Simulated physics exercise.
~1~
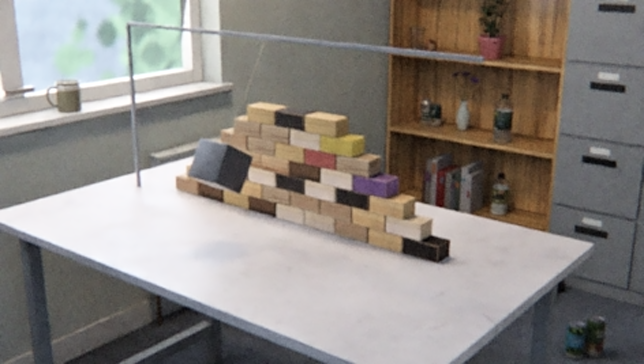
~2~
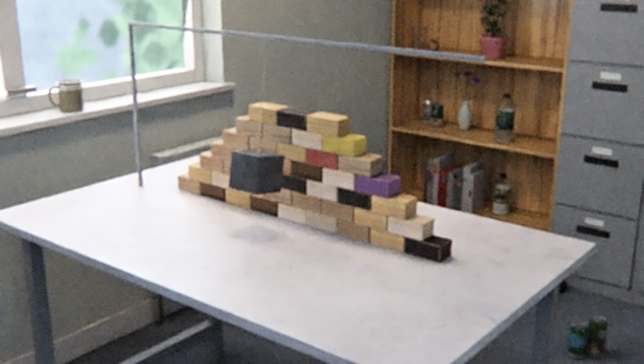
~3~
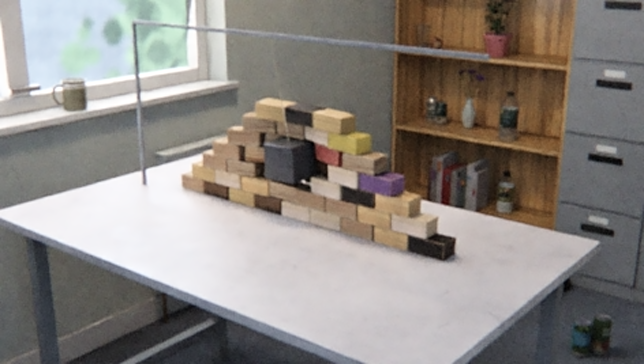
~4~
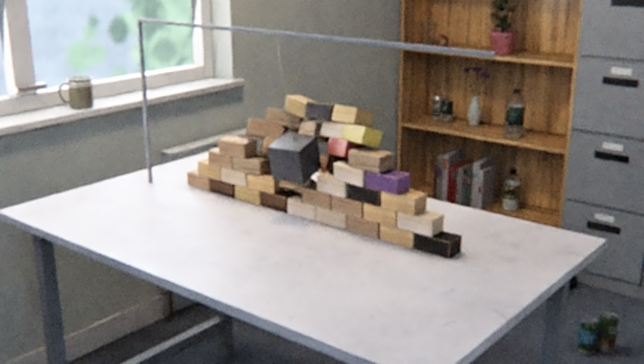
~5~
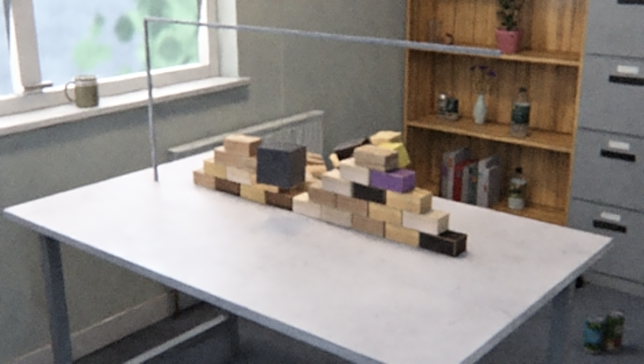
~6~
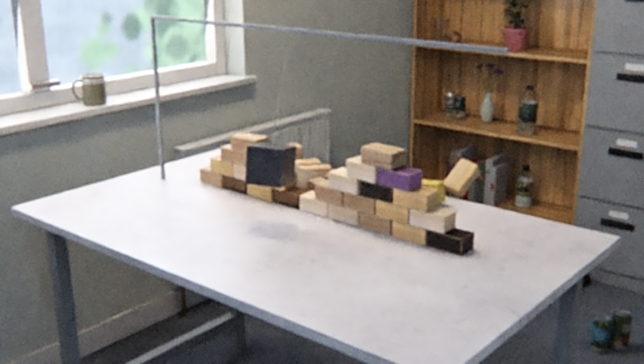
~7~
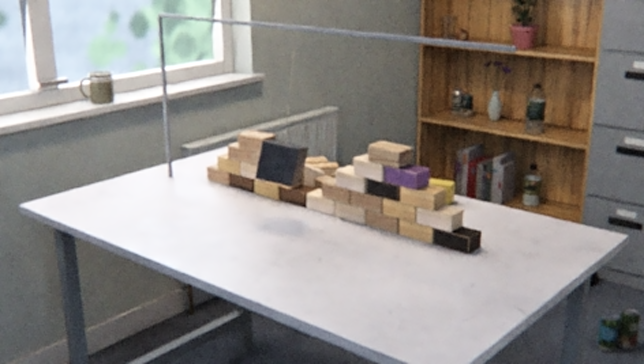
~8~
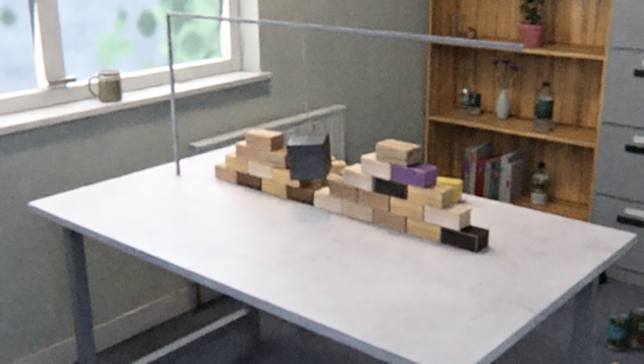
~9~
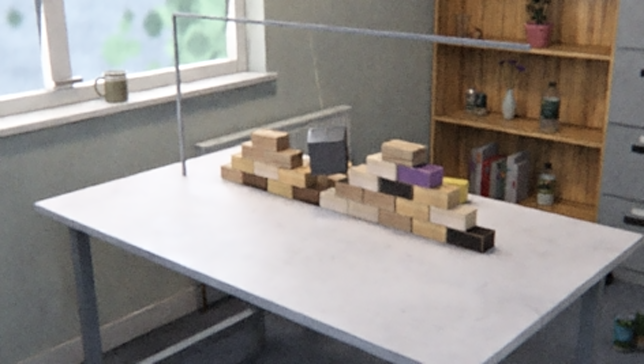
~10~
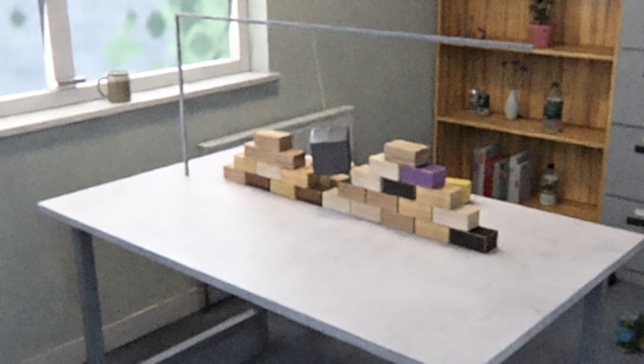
To begin with, a dark cube hangs on a thin line from a metal frame, beside the left part of a stepped wall of wooden toy blocks on a white table. The cube swings right into the wall and pushes into its middle, and the upper blocks tilt and give way. The yellow and red blocks tumble off behind as a gap opens. The cube drifts back left, then swings right again over the gap. Finally, two low stepped piles remain, the purple block still in the right one, with the yellow block lying behind it.
